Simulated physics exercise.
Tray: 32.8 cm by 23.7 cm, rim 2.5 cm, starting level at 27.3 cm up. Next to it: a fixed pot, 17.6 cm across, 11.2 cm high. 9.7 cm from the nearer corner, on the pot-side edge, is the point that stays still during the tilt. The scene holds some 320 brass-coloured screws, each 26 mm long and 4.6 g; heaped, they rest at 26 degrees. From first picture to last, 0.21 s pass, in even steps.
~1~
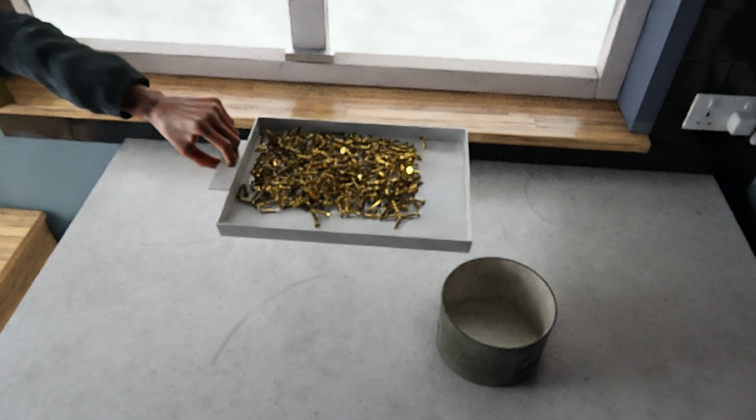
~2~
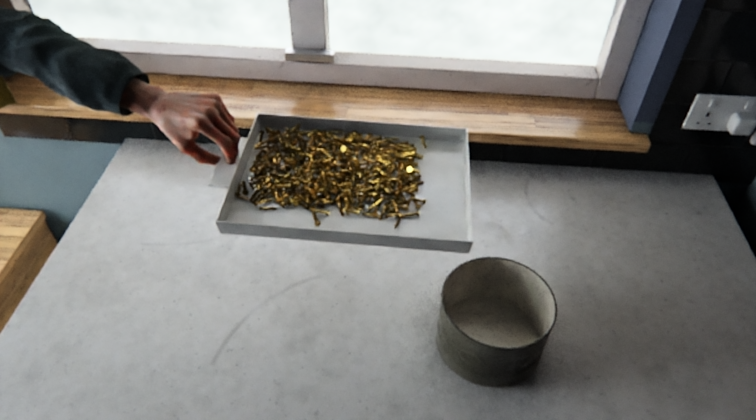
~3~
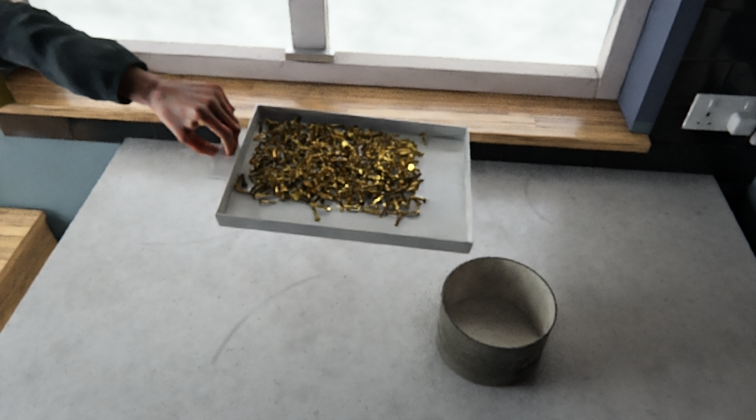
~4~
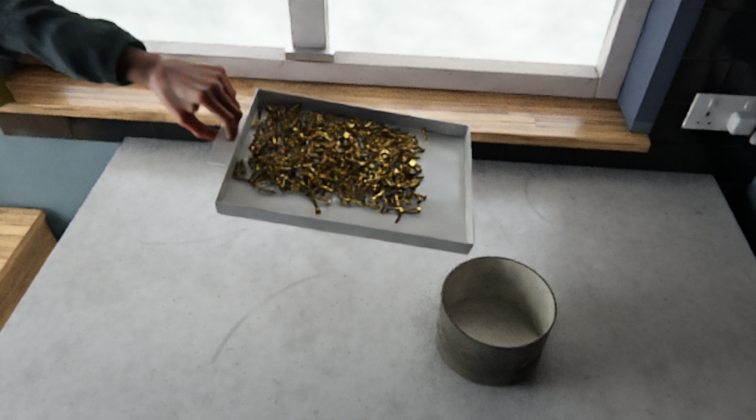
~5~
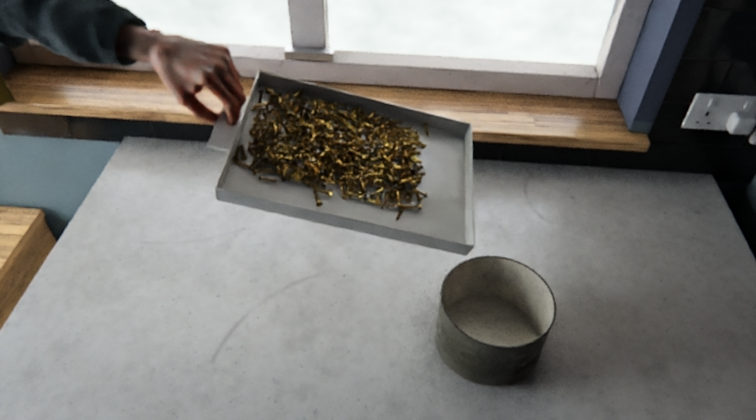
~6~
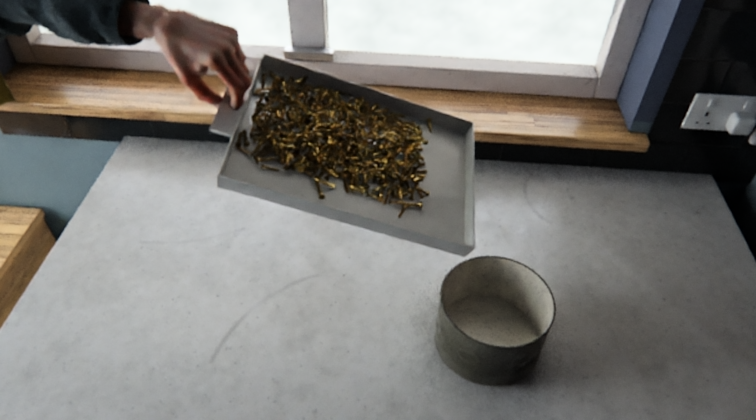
At the start, a hand holds a level grey tray of brass-coloured screws above a pale worktop, with a round grey pot below to the right. The hand then raises the tray's left side, slowly at first, until it slopes down toward the right front corner, the screws staying heaped toward the left.
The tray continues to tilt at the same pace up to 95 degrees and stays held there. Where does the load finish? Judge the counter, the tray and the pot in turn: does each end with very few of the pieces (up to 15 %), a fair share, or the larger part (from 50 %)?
Counter: A fair share. Tray: Very few. Pot: The larger part.
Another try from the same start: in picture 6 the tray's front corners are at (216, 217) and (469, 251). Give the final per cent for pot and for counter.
Per cent by place - pot 10, counter 90.
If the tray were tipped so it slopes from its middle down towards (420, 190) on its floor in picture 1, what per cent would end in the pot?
Roughly 40 percent of them.
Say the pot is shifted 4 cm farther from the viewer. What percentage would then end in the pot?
My estimate: Some 45 per cent.
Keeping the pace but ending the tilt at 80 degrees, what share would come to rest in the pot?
Around 65 in a hundred.
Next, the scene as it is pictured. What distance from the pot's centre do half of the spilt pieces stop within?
Distance: Some 22 cm.
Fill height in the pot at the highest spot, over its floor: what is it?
Roughly 3.5 centimetres.
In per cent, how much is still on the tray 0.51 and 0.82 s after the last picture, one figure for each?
First 60, then 5.
Then, 0.30 s after the last picture, tilt 56 degrees; the tray holds 100 %, the pot 0 %.
Then, 0.51 s after the last picture, tilt 82 degrees; the tray holds 60 %, the pot 0 %.
Then, 0.82 s after the last picture, tilt 95 degrees; the tray holds 5 %, the pot 65 %.
In the end, counter 25 %, tray 0 %, pot 75 %.
